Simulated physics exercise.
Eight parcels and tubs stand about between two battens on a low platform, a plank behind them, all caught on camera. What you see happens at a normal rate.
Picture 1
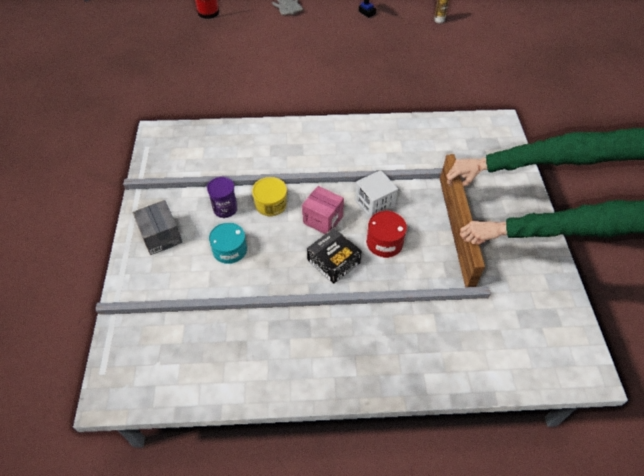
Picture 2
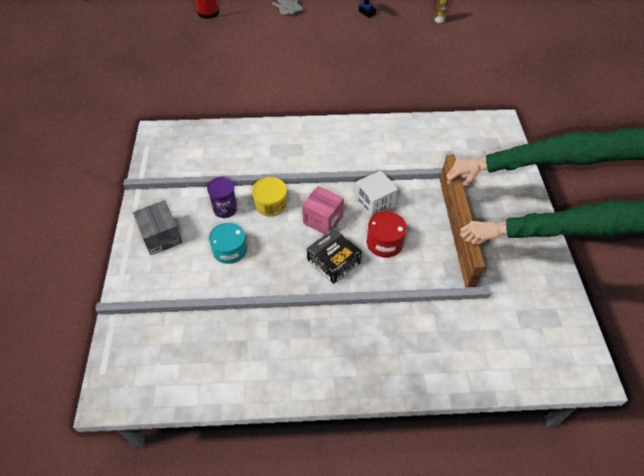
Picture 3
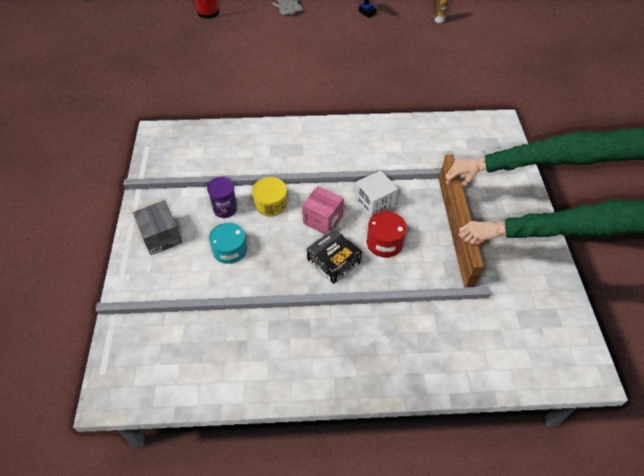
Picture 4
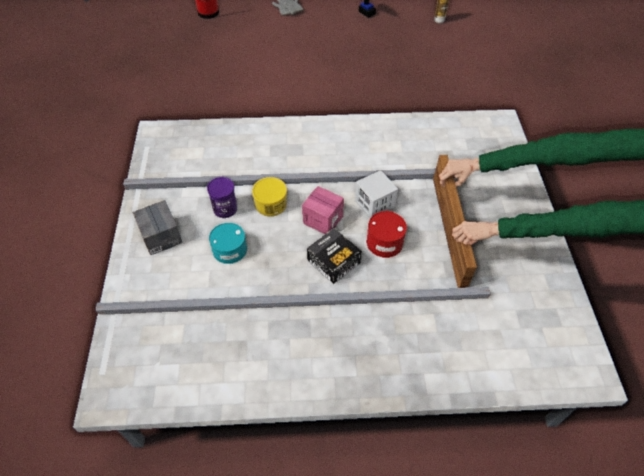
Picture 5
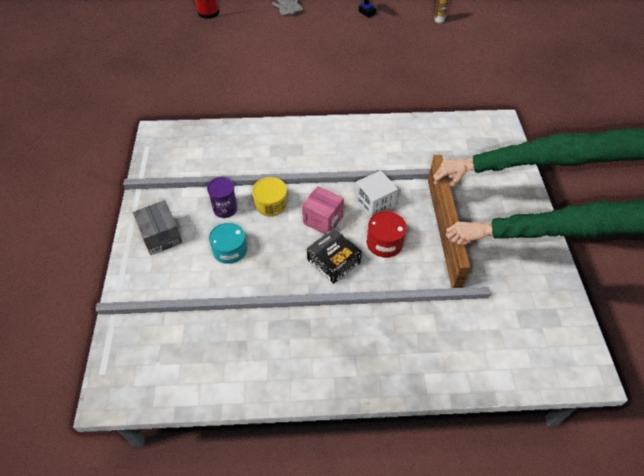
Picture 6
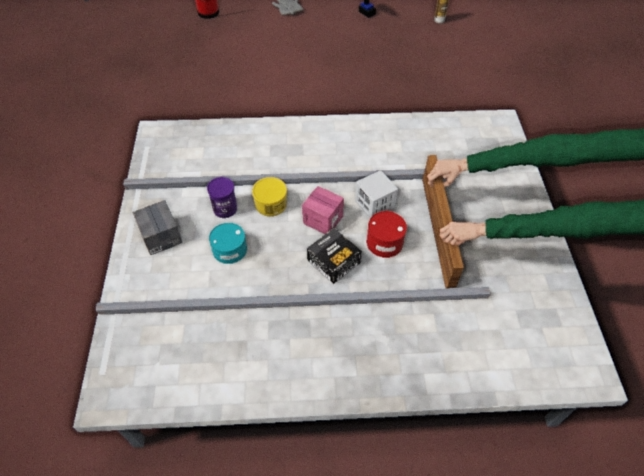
A pale, brick-patterned low platform on a reddish-brown floor fills a steady view from above. Between two grey battens stand eight parcels and tubs: a grey box at left, purple, turquoise and yellow tubs, then pink, black, white and red ones toward the right. Two green-sleeved arms first hold the brown plank still, then slide it slightly left, while the objects stay put.
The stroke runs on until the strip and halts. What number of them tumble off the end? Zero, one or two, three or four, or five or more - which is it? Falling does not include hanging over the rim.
The right band is five or more.
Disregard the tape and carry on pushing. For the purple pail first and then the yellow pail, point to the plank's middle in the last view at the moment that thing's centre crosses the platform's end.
With the purple pail it sits around (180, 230), with the yellow pail around (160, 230).
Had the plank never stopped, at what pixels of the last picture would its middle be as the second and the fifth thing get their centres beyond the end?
In pixels, around (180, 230) followed by around (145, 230).
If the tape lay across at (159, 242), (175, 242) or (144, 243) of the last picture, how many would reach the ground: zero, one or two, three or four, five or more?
Taking them in turn, either three or four; either one or two; at least five.
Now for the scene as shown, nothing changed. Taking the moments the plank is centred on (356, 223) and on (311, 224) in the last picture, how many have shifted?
By the first moment it's 4, by the second it's 5.
Soon after, none off yet; grey box at rest near (158, 228); purple pail at rest near (223, 198); turquoise canister at rest near (228, 243).
In the end, the number that fall off is five or more; gone, red canister, white crate, black box, pink parcel, yellow pail, turquoise canister, purple pail and grey box.
